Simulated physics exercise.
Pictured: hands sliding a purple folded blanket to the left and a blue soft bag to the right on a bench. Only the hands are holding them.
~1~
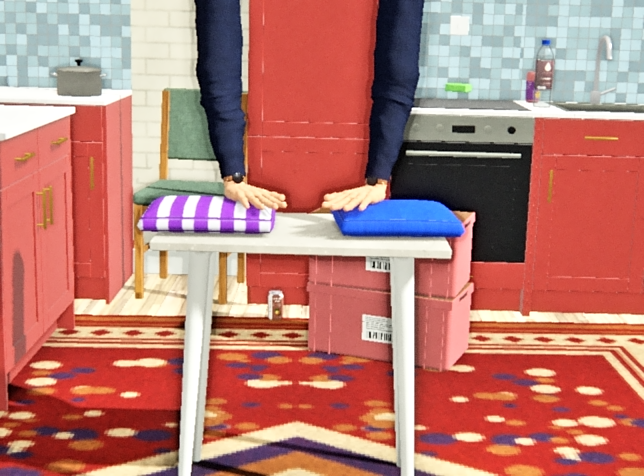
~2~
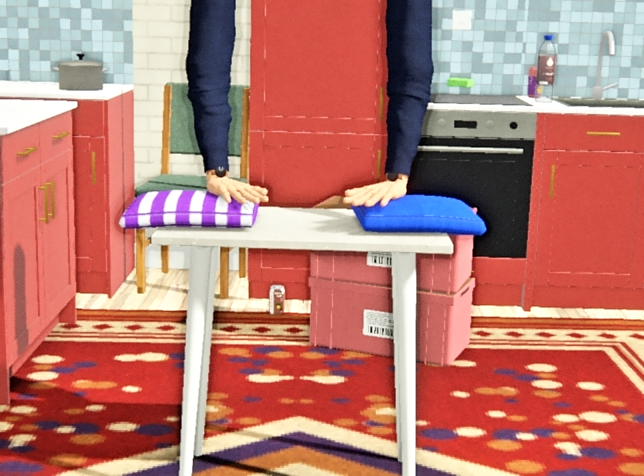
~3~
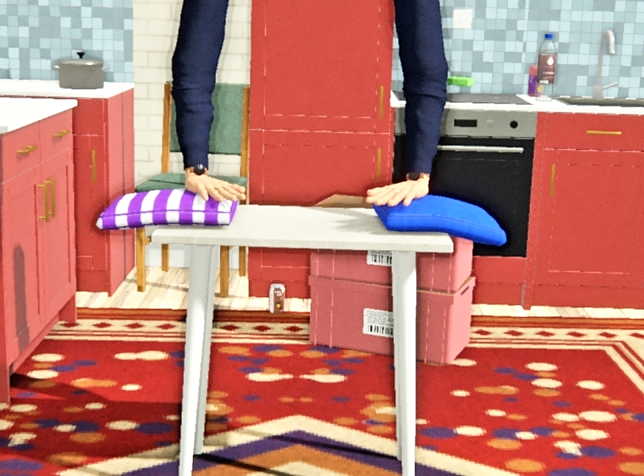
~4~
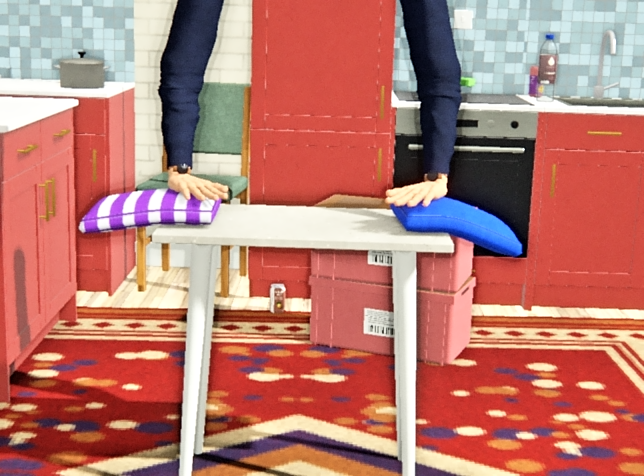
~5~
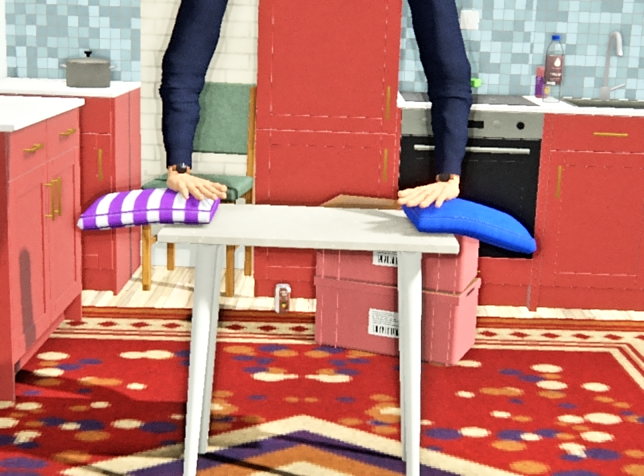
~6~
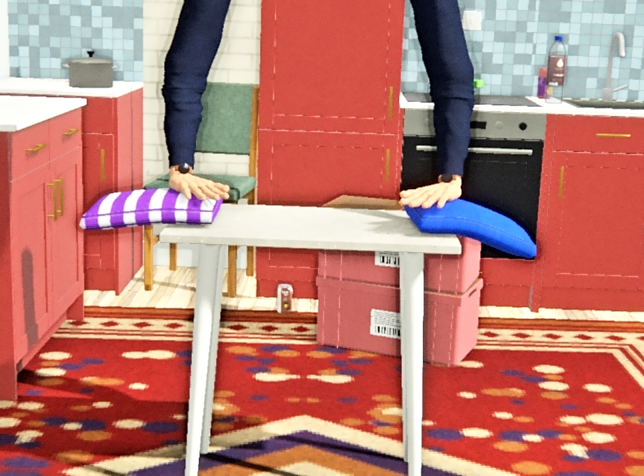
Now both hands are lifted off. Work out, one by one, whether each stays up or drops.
One by one. The purple folded blanket drops. The blue soft bag drops.
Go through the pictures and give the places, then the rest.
The first frame shows folded blanket tip (145, 220); soft bag tip (456, 226).
The second frame shows folded blanket tip (127, 217); soft bag tip (477, 224).
The third frame shows folded blanket tip (105, 219); soft bag tip (497, 235).
The fourth frame shows folded blanket tip (88, 222); soft bag tip (512, 246).
The fifth frame shows folded blanket tip (87, 219); soft bag tip (526, 242).
The sixth frame shows folded blanket tip (89, 219), well over half past the edge; soft bag tip (527, 247), well over half past the edge.
Then, 0.26 s after the last picture, folded blanket tipping outwards near (150, 225); soft bag tipping outwards near (473, 241).
Then, 0.50 s after the last picture, folded blanket falling near (141, 349); soft bag falling near (479, 358).
Then, 0.72 s after the last picture, folded blanket on the floor near (104, 443); soft bag on the floor near (493, 462).
At rest, folded blanket on the floor near (70, 456); soft bag on the floor. The purple folded blanket goes down and the blue soft bag slumps off the end.
